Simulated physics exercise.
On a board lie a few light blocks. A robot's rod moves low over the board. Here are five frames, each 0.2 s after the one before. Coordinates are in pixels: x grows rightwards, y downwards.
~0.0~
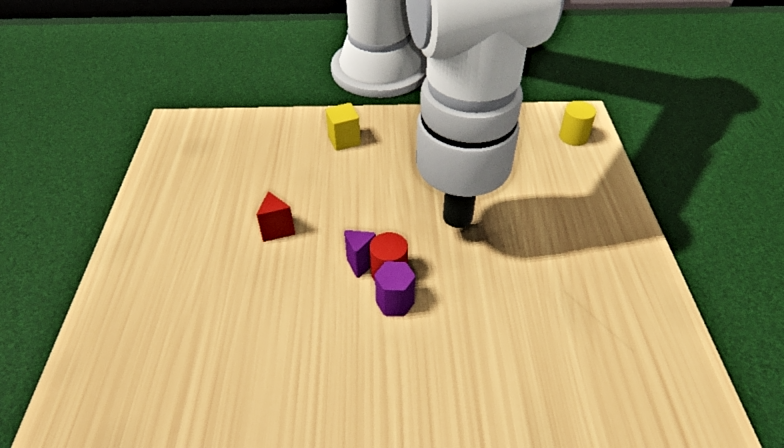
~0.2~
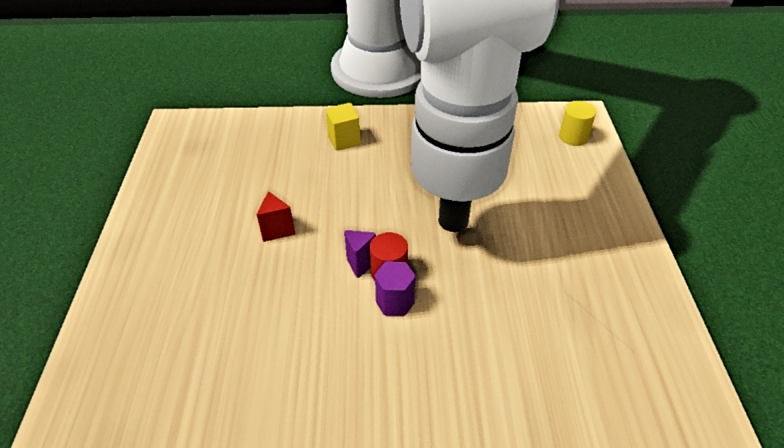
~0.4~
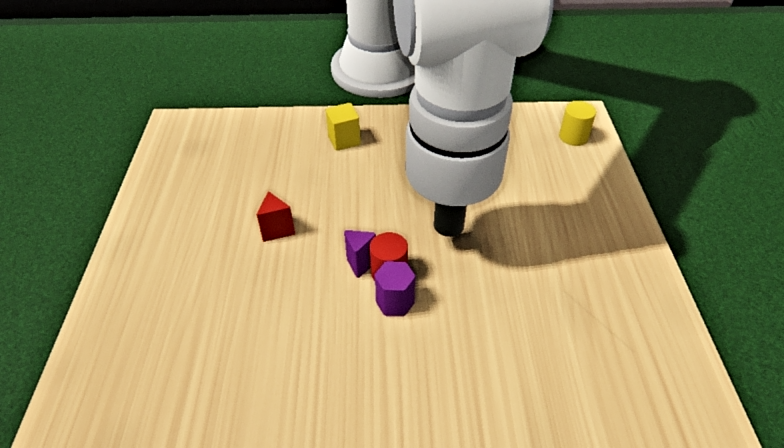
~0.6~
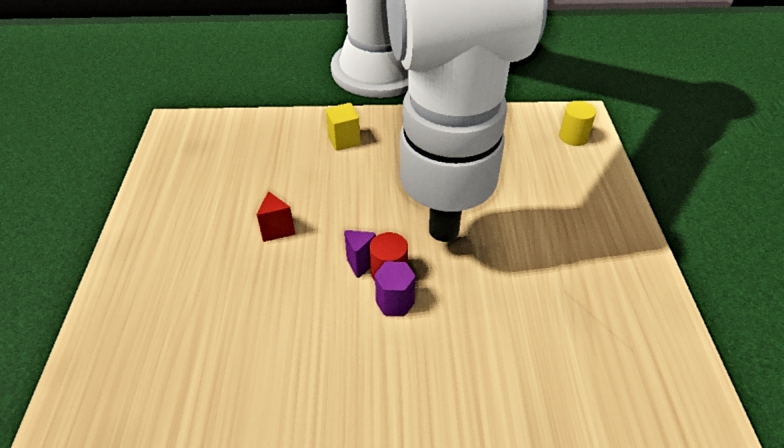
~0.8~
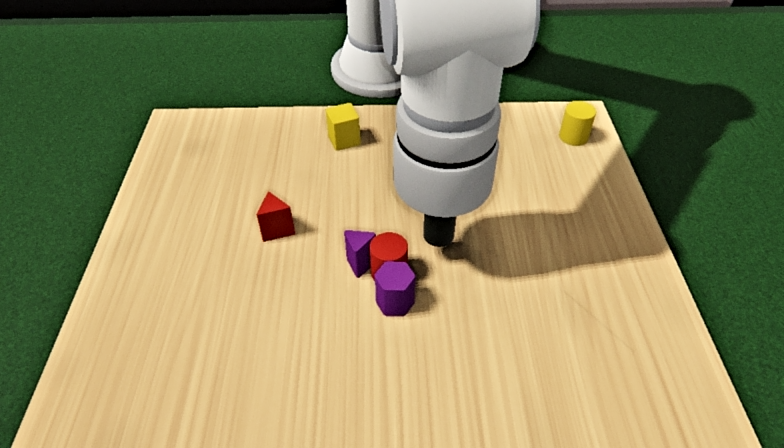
On a wooden board, a robot arm's black rod moves slightly left and nearer, touching no blocks.
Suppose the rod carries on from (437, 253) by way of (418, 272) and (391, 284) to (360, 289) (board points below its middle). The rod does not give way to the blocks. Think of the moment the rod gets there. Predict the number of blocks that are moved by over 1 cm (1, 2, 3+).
Blocks displaced: At least 3.
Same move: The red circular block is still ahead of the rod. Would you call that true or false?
The statement is correct.
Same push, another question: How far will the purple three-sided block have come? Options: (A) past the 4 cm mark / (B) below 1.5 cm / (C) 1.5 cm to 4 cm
My pick is C.
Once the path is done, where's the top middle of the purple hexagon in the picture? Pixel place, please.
The purple hexagon ends near (375, 288).
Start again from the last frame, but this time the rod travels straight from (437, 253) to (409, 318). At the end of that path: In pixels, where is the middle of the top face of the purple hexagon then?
My estimate: (371, 297).
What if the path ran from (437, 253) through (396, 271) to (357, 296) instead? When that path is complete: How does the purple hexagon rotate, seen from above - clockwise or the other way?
It rotates counterclockwise.
The first path, step by step. Halfway along, rod (405, 262); purple three-sided block (349, 235); red circular block (370, 250); purple hexagon (392, 279).
At the end, rod (359, 271); purple three-sided block (332, 230), turned 50° clockwise; red circular block (324, 253); purple hexagon (375, 288), turned 70° anticlockwise.
